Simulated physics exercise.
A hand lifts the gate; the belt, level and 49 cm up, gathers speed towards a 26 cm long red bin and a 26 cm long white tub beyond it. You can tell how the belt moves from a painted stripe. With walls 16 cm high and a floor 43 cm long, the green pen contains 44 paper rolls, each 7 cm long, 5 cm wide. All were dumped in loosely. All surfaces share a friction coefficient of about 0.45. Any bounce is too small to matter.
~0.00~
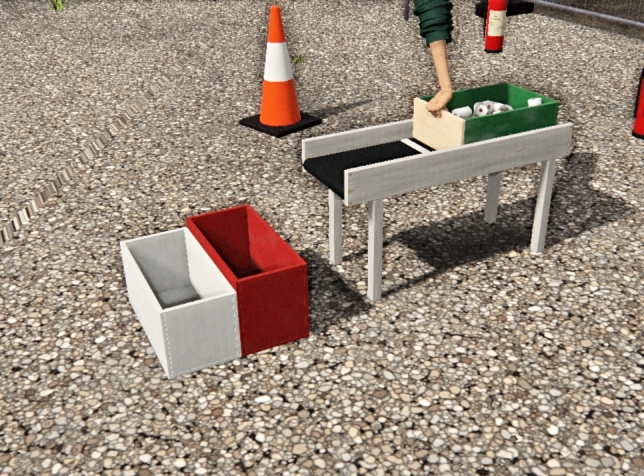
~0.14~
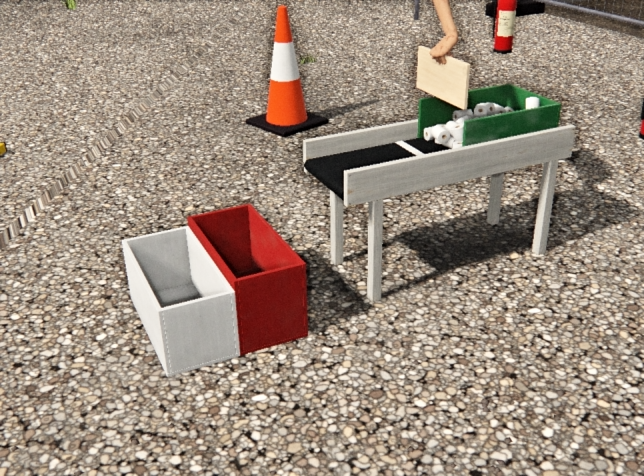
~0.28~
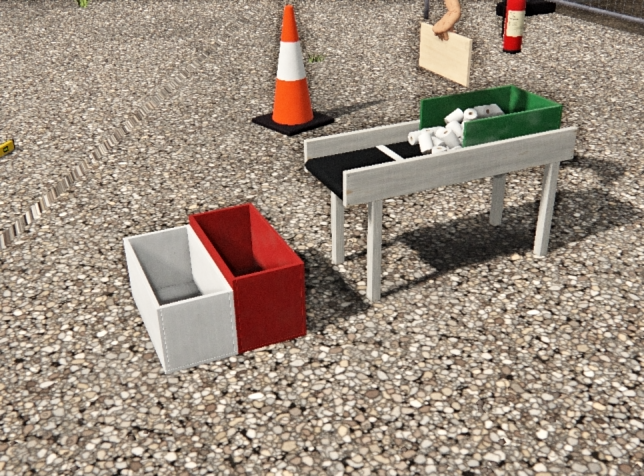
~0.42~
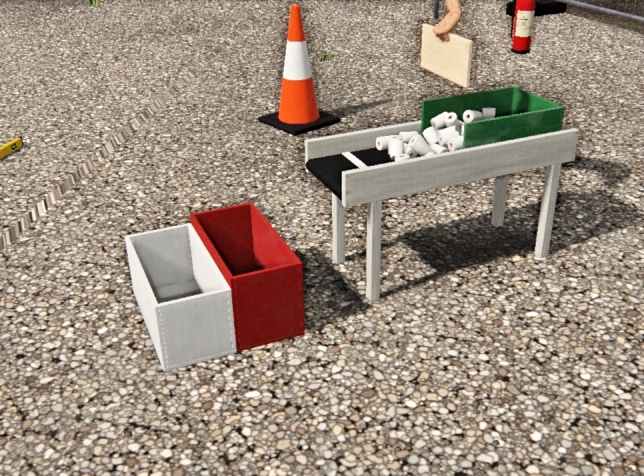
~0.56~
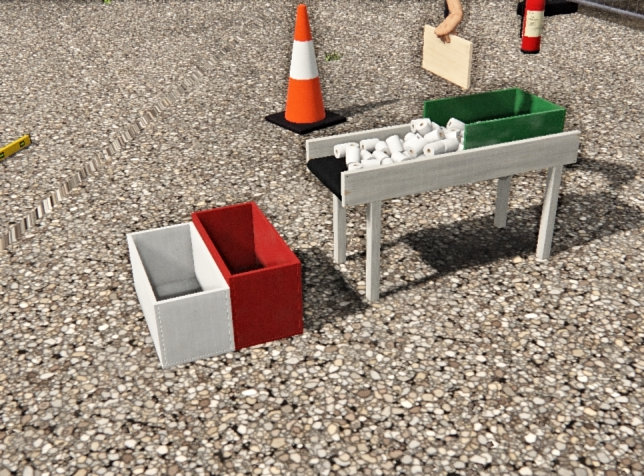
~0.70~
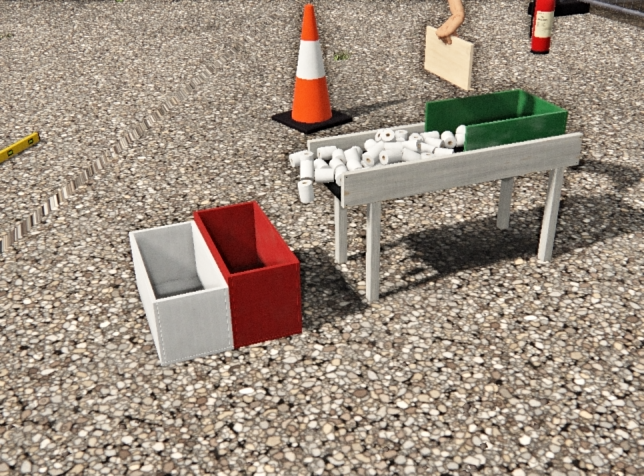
On pebbly ground, a hand lifts a gate and white rolls ride a belt leftward.
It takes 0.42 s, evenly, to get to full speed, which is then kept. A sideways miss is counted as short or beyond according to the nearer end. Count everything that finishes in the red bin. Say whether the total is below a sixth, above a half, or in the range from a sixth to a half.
The total is above a half.
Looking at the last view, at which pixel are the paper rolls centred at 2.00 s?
Around (243, 290).
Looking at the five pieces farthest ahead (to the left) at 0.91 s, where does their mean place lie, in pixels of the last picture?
(238, 257).
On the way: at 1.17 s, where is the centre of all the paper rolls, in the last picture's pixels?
Estimated centre in the last picture: (242, 262).
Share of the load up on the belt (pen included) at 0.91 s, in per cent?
Close to 45 in a hundred.
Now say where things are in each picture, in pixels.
In the first picture (each is followed by its nearest rim corner in this view), green pen, (464, 120); red bin, (239, 280); 0 cm of belt gone by; none out.
In the second picture, green pen, (465, 121); 3 cm of belt gone by.
In the third picture, green pen, (465, 122); 13 cm of belt gone by; 5 out, the lowest roll at (419, 137).
In the fourth picture, green pen, (465, 124); 28 cm of belt gone by; 13 out, the lowest roll at (408, 152).
In the fifth picture, green pen, (466, 125); 47 cm of belt gone by; 28 out, the lowest roll at (423, 163).
In the sixth picture, green pen, (466, 127); red bin, (231, 275); 66 cm of belt gone by; 38 out, the lowest roll at (306, 191).
After 0.91 s, 2 still in the green pen, 6 in the red bin, 18 on the belt and 18 in the air.
After 1.17 s, 32 in the red bin, 3 on the belt and 9 in the air.
After 1.53 s, 42 in the red bin and 2 on the belt.
When it is over (at 2.00 s), 42 in the red bin and 2 on the ground short of the red bin. Asked share, 42 of 44, 95 per cent.
